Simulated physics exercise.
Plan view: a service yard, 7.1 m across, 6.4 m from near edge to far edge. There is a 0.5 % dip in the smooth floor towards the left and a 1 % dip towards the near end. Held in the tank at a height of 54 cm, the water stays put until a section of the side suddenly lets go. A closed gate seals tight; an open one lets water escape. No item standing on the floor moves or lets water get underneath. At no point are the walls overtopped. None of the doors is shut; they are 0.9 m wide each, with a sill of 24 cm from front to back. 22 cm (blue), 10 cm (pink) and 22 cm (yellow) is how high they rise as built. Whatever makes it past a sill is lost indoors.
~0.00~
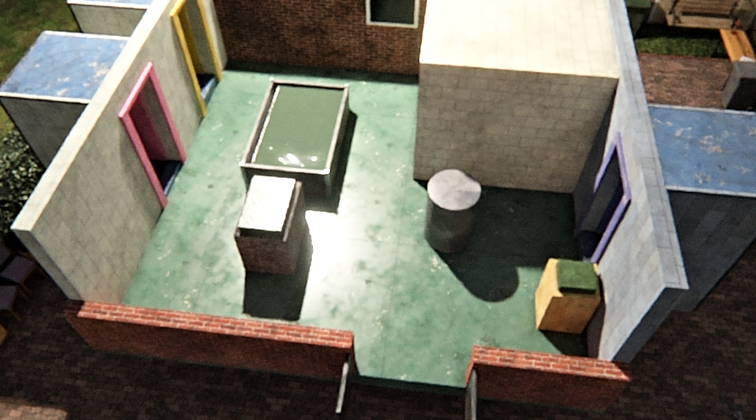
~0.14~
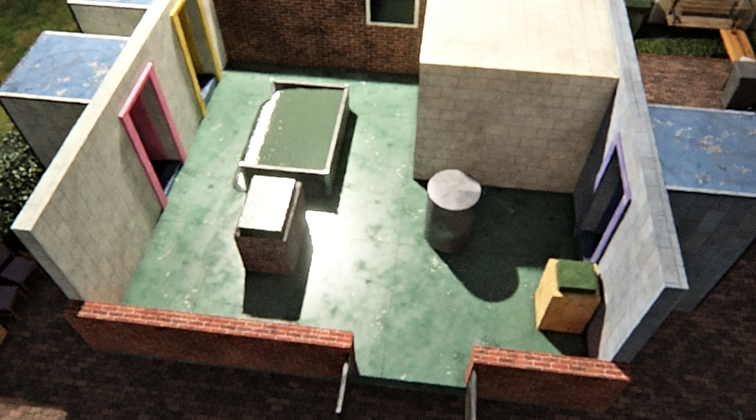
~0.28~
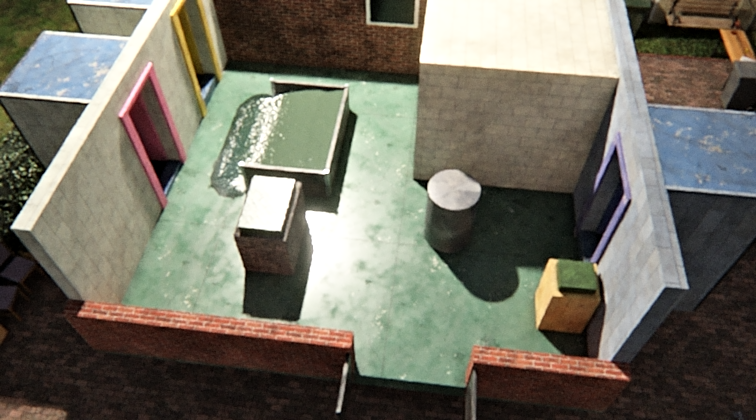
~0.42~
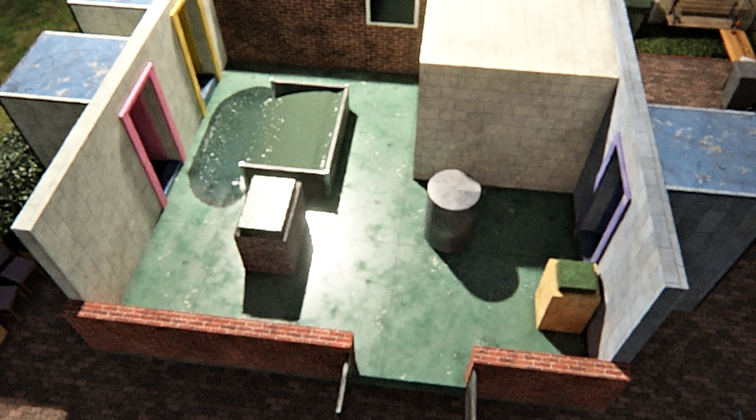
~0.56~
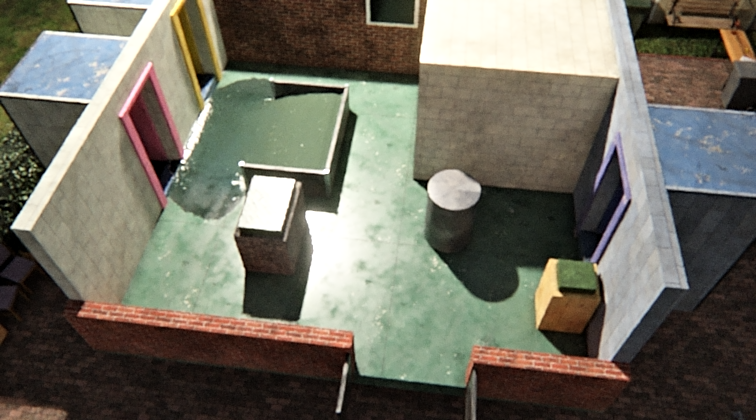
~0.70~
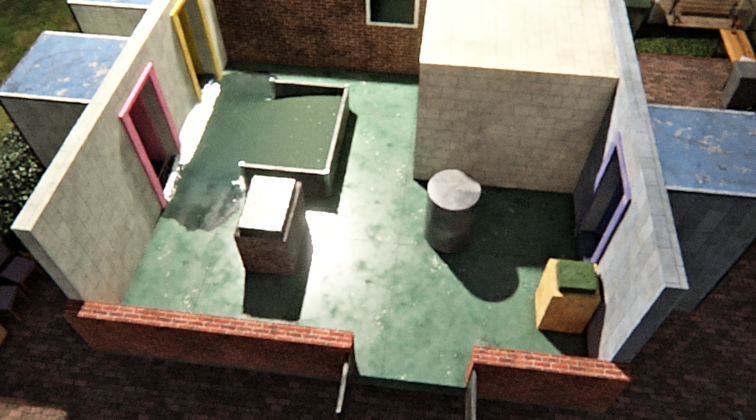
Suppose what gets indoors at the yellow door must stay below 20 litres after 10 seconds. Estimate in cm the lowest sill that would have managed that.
A height of about 22 cm would have managed it.
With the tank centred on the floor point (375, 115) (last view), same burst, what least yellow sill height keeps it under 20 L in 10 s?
Then about 27 centimetres at the least.
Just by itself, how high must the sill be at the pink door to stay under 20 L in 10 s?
Pink door - some 25 centimetres.
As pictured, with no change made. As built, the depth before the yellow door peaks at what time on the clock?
It peaks around 1.4 s.
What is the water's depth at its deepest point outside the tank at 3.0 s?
Up to some 24 centimetres, I'd say.
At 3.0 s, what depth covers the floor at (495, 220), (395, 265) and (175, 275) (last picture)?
Depths in order: 0 / 0 / 5 cm.
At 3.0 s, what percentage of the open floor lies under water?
Approximately 40 % of it.
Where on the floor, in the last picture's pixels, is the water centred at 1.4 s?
The water's centre is at about (250, 142).
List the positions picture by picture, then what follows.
The first frame shows the tank at (298, 127) is whole and still, 54 cm deep; the yellow door at (200, 56) is dry.
In the second frame, water pours out at (263, 138) and has run 0.2 m, to (238, 185); about 7 cm deep outside, 54 cm at the back.
In the third frame, water pours out at (264, 139) and has run 0.7 m, to (216, 180); about 10 cm deep outside, 53 cm at the back.
In the fourth frame, the front is at (195, 165), 1.1 m from the gap at (264, 139); 2.8 m2 of floor is wet, 47 cm left at the back.
In the fifth frame, the gap is at (264, 139), the front 1.5 m out at (174, 162); the back of the tank holds 46 cm.
In the sixth frame, the gap is at (264, 140), the front 1.6 m out at (162, 174); the back of the tank holds 42 cm; water is at the yellow door at (200, 56).
After 1.4 s water covers 20 % of the floor, deepest (38 cm) near (202, 142); 28 cm at the yellow door, 8 litres in over its 22 cm sill.
After 3.0 s water covers 40 % of the floor, deepest (24 cm) near (111, 330); 15 cm at the yellow door, 19 litres in over its 22 cm sill.
After 10.0 s water covers 90 % of the floor, deepest (10 cm) near (250, 346); 4 cm at the yellow door, 19 litres in over its 22 cm sill.
At the yellow door as built, the water arrived by 0.6 s and peaked near 28 cm at 1.4 s.
With a sill of 20 cm, 28 litres would have come in within the 10 s; with 27 cm, 5 litres. So under 20 litres takes about 22 cm.
